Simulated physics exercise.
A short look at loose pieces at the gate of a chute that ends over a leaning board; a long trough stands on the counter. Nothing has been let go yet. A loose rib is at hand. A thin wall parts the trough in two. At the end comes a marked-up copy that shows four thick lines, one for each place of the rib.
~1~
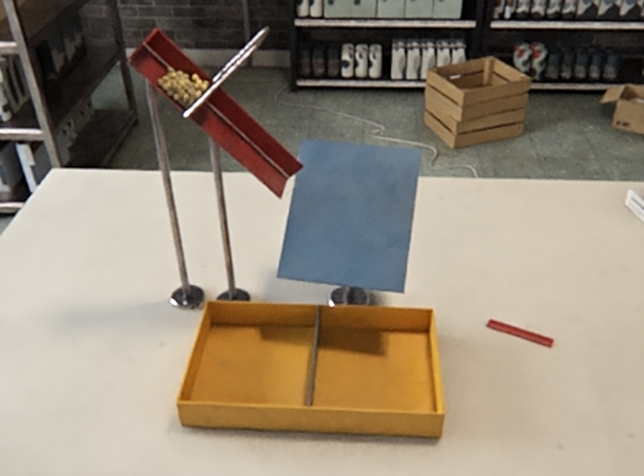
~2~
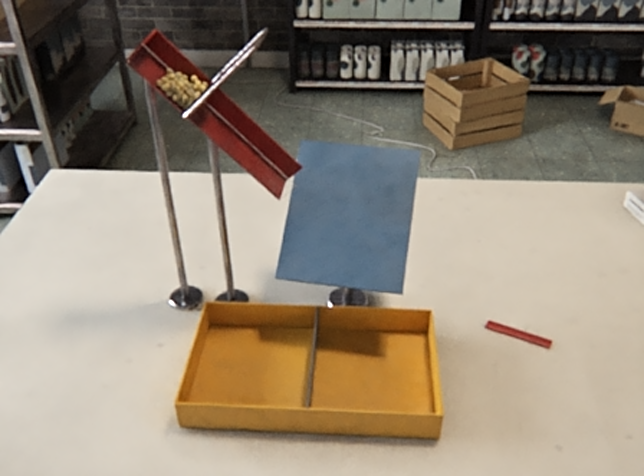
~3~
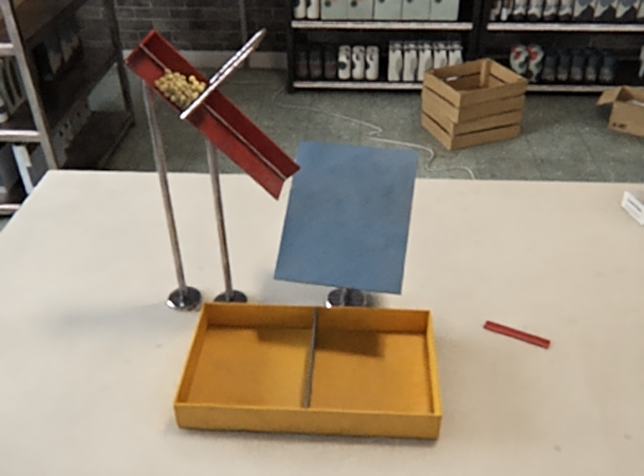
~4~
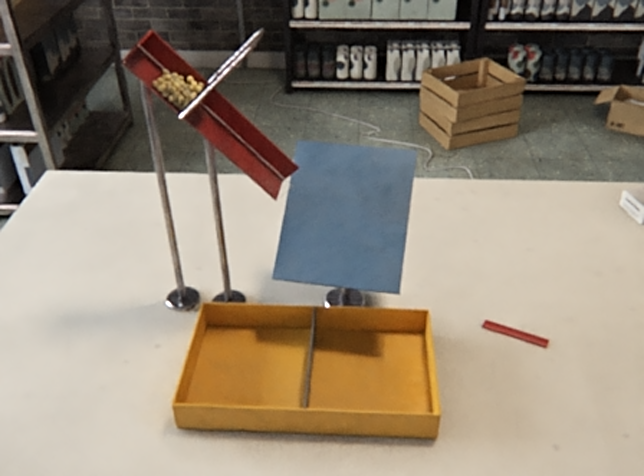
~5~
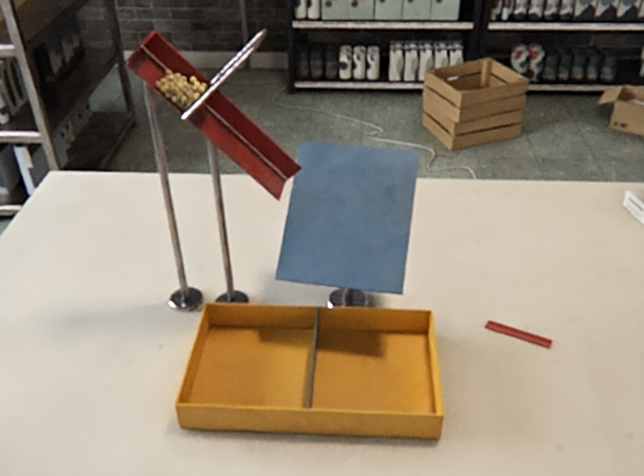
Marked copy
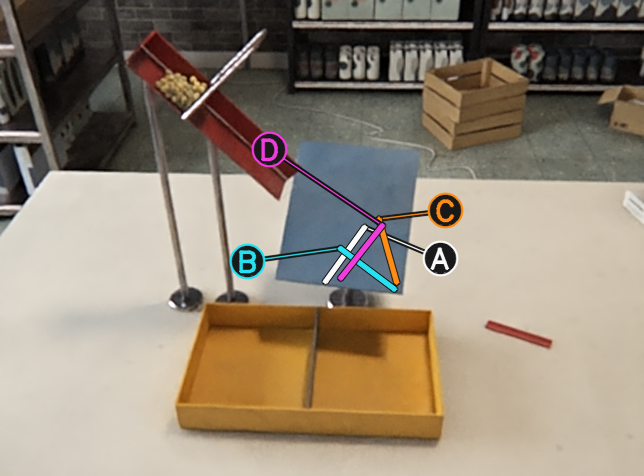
At first, pale soya beans sit bunched behind a gate in a sloping red chute, above a tilted blue board and a yellow trough parted in two by a thin wall. The view shifts very slightly, while the beans, gate, board and loose red rib all stay in place.
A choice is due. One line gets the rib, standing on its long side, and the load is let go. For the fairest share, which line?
D works best here.
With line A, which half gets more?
More lands on the left.
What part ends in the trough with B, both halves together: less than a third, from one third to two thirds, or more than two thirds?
Line B gives more than two thirds.
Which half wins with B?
More lands on the right.
On the marked copy, line A from (364, 227) to (325, 281); line B from (340, 248) to (394, 289); line C from (378, 218) to (396, 282); line D from (382, 225) to (340, 278).
Choosing A, of what is caught, most in the left half, a small part in the right.
Choosing B, of what is caught, about a quarter in the left half, most in the right.
Choosing C, of what is caught, a small part in the left half, most in the right.
Choosing D, of what is caught, about two thirds in the left half, about a third in the right.
